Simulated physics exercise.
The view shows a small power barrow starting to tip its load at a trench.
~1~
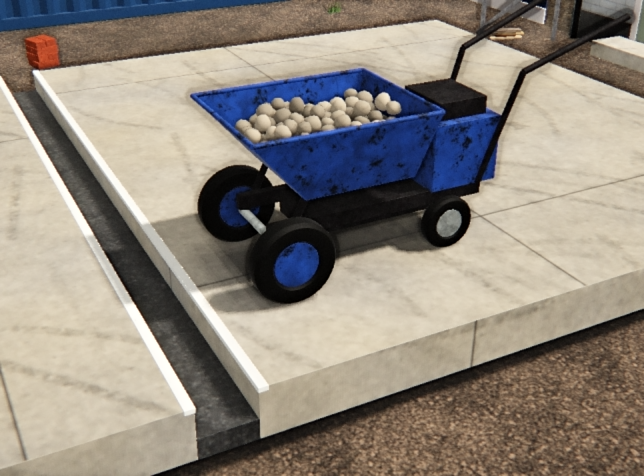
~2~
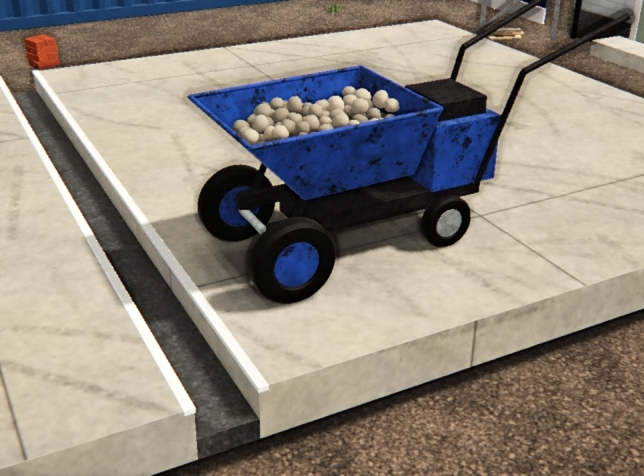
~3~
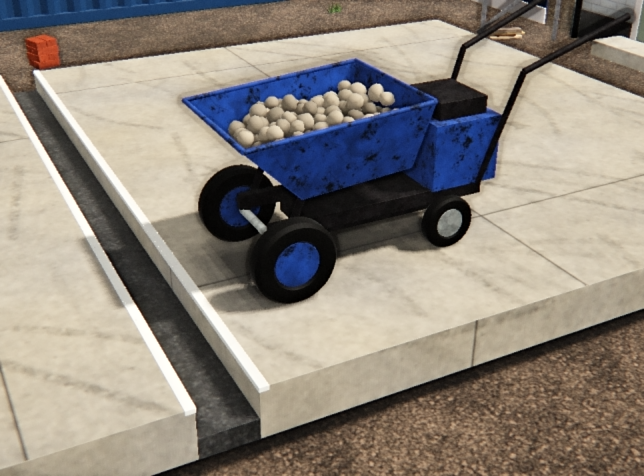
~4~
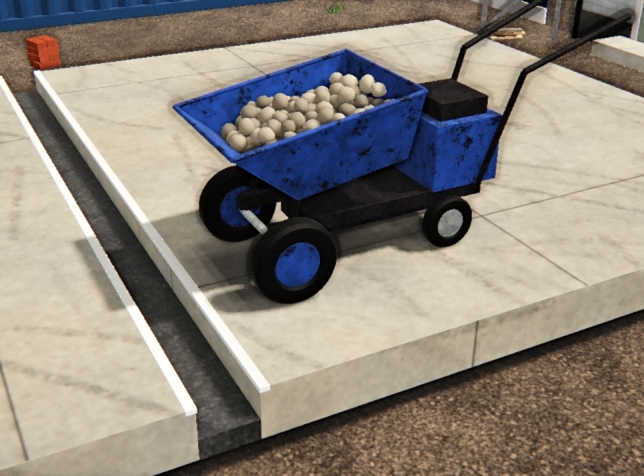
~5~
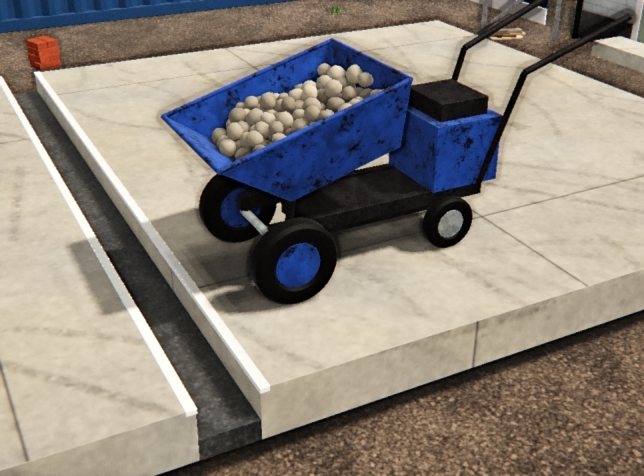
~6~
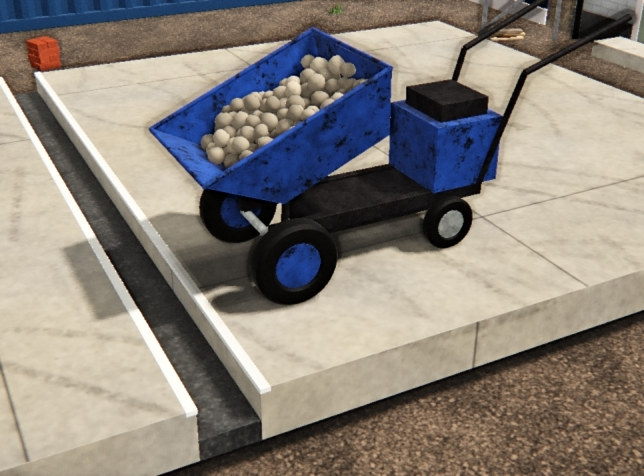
The video shows a blue power barrow loaded with pale, rounded pebbles standing on light paving beside a narrow trench. Its skip starts level, then tilts gradually forward to the left, its rear rising while the wheels stay still.
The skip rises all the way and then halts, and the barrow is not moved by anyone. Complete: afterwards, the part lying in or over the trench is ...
... the minority.
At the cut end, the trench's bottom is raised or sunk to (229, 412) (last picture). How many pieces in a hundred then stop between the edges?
I'd say roughly 10 in a hundred.
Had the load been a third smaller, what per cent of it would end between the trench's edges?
About 10 %.
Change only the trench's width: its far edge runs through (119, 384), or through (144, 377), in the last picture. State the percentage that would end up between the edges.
I'd expect close to 70 in a hundred and then close to 40 in a hundred.
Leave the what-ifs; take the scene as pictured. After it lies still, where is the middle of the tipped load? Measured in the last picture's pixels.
The centre comes to rest close to (56, 314).
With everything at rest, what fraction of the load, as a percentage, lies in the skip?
Close to 10 percent.
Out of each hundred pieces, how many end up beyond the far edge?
It comes to close to 80 %.
Soon, skip tipped steeply; all in the skip.
A while on, skip tipped right over; about half in the skip; a stray few in or heaped over the trench; about a third beyond it; a small part falling.
Towards the end, skip tipped right over; about a quarter in the skip; a small part in or heaped over the trench; most beyond it.
Finally, skip tipped right over; a small part in the skip; a small part in or heaped over the trench; most beyond it.
